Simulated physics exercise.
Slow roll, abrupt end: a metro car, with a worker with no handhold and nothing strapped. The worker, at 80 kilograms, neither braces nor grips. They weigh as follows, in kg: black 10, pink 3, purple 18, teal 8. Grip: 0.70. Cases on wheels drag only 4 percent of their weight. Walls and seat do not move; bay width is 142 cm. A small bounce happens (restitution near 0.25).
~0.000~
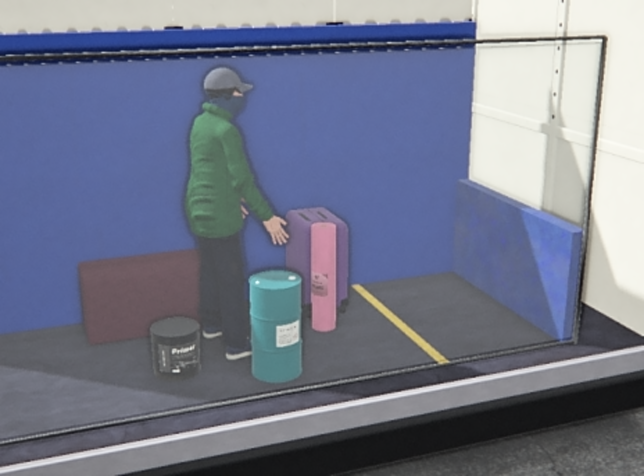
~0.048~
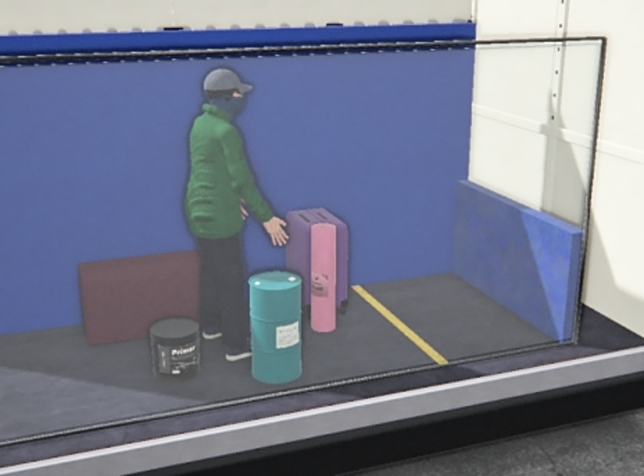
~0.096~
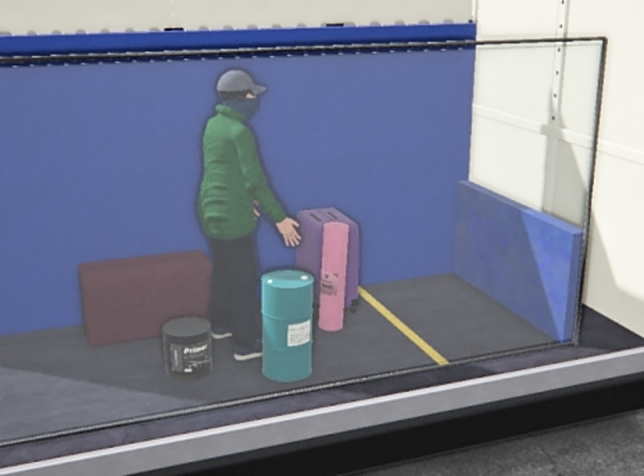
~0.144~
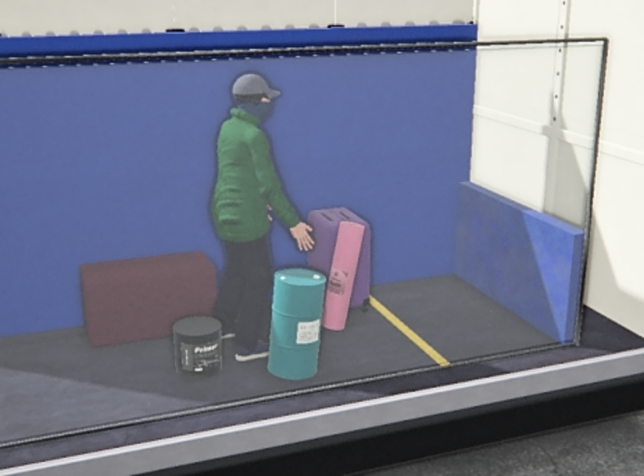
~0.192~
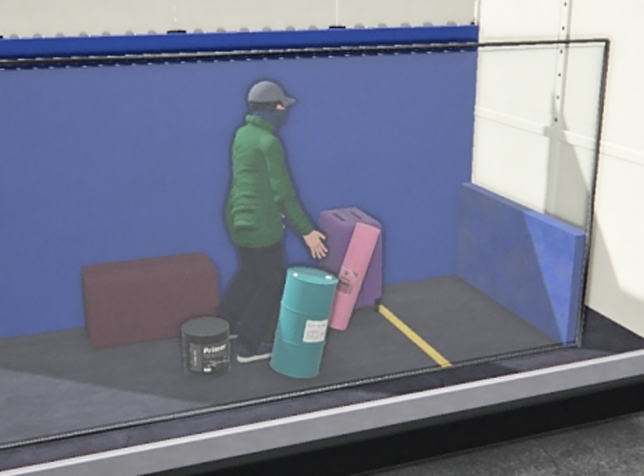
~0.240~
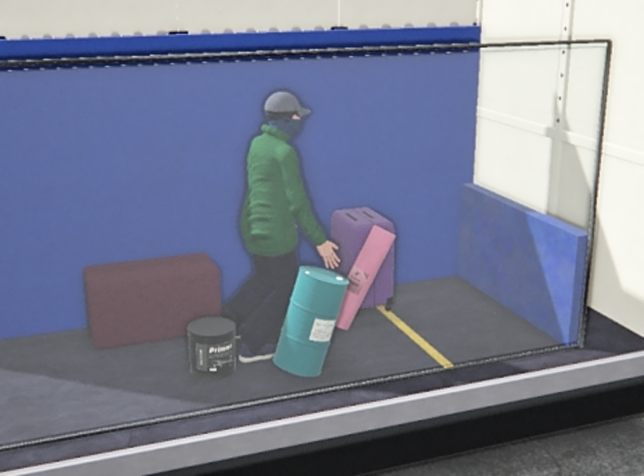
The clip opens on a worker in a green jacket and cap standing almost still among a black bucket, teal drum, pink cylinder and purple case. Then all slide right together, the pink cylinder leaning rightward, followed by the drum, while the worker's body lowers, legs apart and hands held forward.
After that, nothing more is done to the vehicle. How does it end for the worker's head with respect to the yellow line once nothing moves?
It goes beyond the line.
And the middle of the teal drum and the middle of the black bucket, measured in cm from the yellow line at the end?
Teal drum 50 short, black bucket 130 short.
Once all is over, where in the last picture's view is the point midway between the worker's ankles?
About pixel (279, 318).
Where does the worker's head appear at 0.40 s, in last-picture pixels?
About (324, 173).
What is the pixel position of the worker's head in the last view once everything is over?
End point, final frame: Around (441, 288).
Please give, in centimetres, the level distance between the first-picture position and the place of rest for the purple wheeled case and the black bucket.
Estimates - purple wheeled case 90, black bucket 20.
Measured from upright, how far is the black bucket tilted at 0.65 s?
About 0° of tilt.
After 0.40 s the worker's head is 54 cm short of the yellow line, near (324, 173) in the last picture's view; the black bucket 133 cm short of the yellow line, tilted 0°.
After 0.65 s the worker's head is 6 cm past the yellow line, near (407, 253) in the last picture's view.
After 1.05 s the worker's head is 30 cm past the yellow line, near (441, 291) in the last picture's view; the black bucket 133 cm short of the yellow line, tilted 0°.
At rest, 2.3 s, black bucket stops short of the yellow line; purple wheeled case crosses the yellow line; teal drum stops short of the yellow line; worker's hips stop short of the yellow line; worker's head crosses the yellow line.
